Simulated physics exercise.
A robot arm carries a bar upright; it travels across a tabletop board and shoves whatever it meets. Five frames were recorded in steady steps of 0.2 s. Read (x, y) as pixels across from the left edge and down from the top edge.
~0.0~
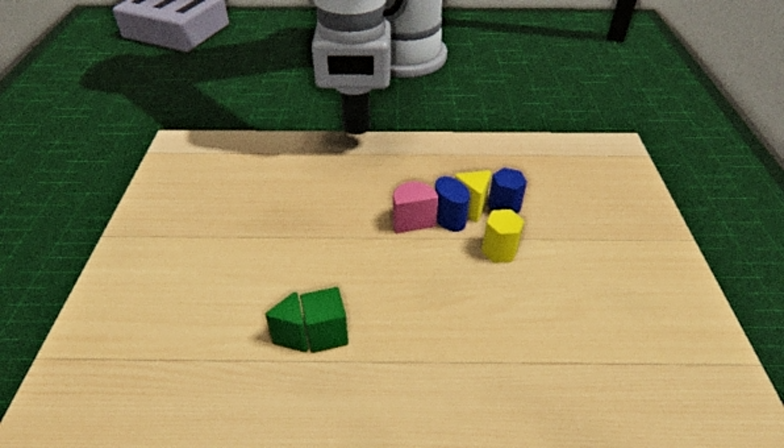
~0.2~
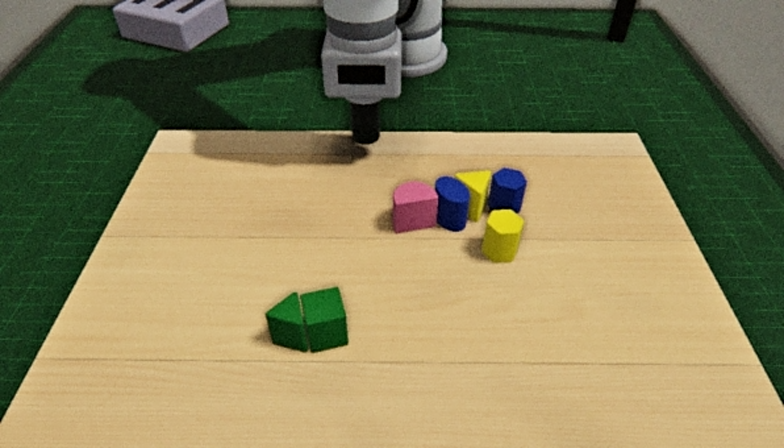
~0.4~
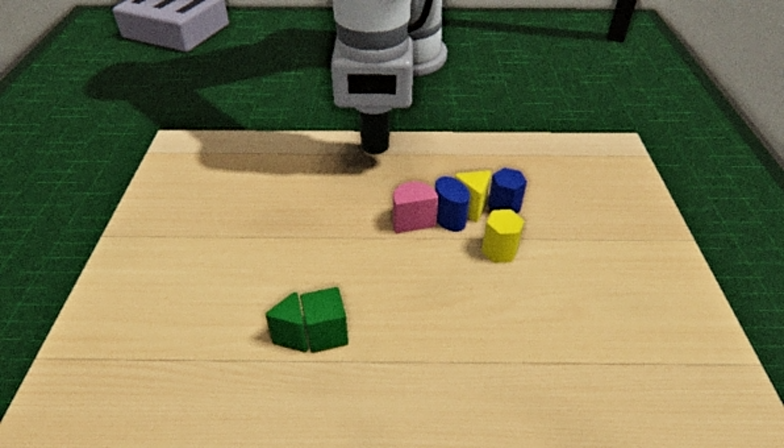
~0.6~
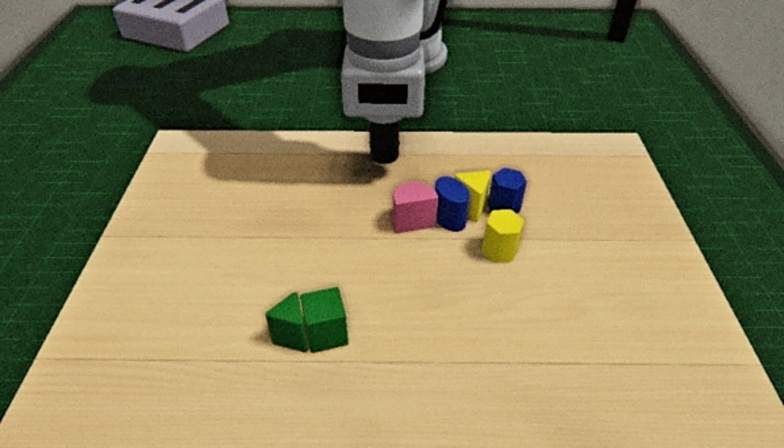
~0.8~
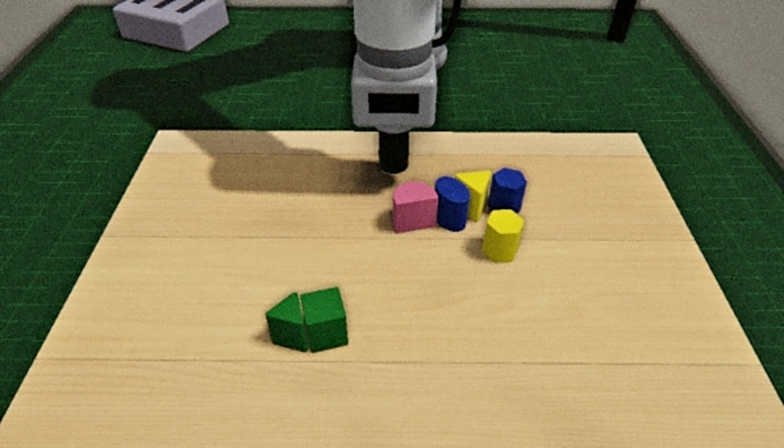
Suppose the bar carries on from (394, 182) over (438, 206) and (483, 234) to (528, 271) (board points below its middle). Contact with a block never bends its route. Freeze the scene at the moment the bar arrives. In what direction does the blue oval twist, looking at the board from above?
Clockwise rotation.
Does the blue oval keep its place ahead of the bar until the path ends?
My answer is no.
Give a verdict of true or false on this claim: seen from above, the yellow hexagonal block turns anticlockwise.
That is true.
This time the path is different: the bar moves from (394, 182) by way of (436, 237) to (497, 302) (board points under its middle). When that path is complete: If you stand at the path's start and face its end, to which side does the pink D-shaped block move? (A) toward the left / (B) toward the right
The one that fits is B, toward the right.
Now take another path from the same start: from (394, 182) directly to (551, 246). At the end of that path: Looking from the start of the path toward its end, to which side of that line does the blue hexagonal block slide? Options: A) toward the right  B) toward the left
Letter B.
The first path, step by step. One third of the way, bar at (440, 189); blue oval at (465, 197).
Two thirds of the way, bar at (486, 218); blue oval at (491, 230), turned 75° clockwise; yellow triangle at (515, 190), turned 75° anticlockwise; yellow hexagonal block at (527, 237), turned 55° anticlockwise; blue hexagonal block at (532, 176), turned 15° anticlockwise.
At the end, bar at (532, 255); blue oval at (503, 251), turned 165° clockwise; yellow triangle at (516, 192), turned 90° anticlockwise; yellow hexagonal block at (561, 265), turned 135° anticlockwise; blue hexagonal block at (532, 176), turned 15° anticlockwise.
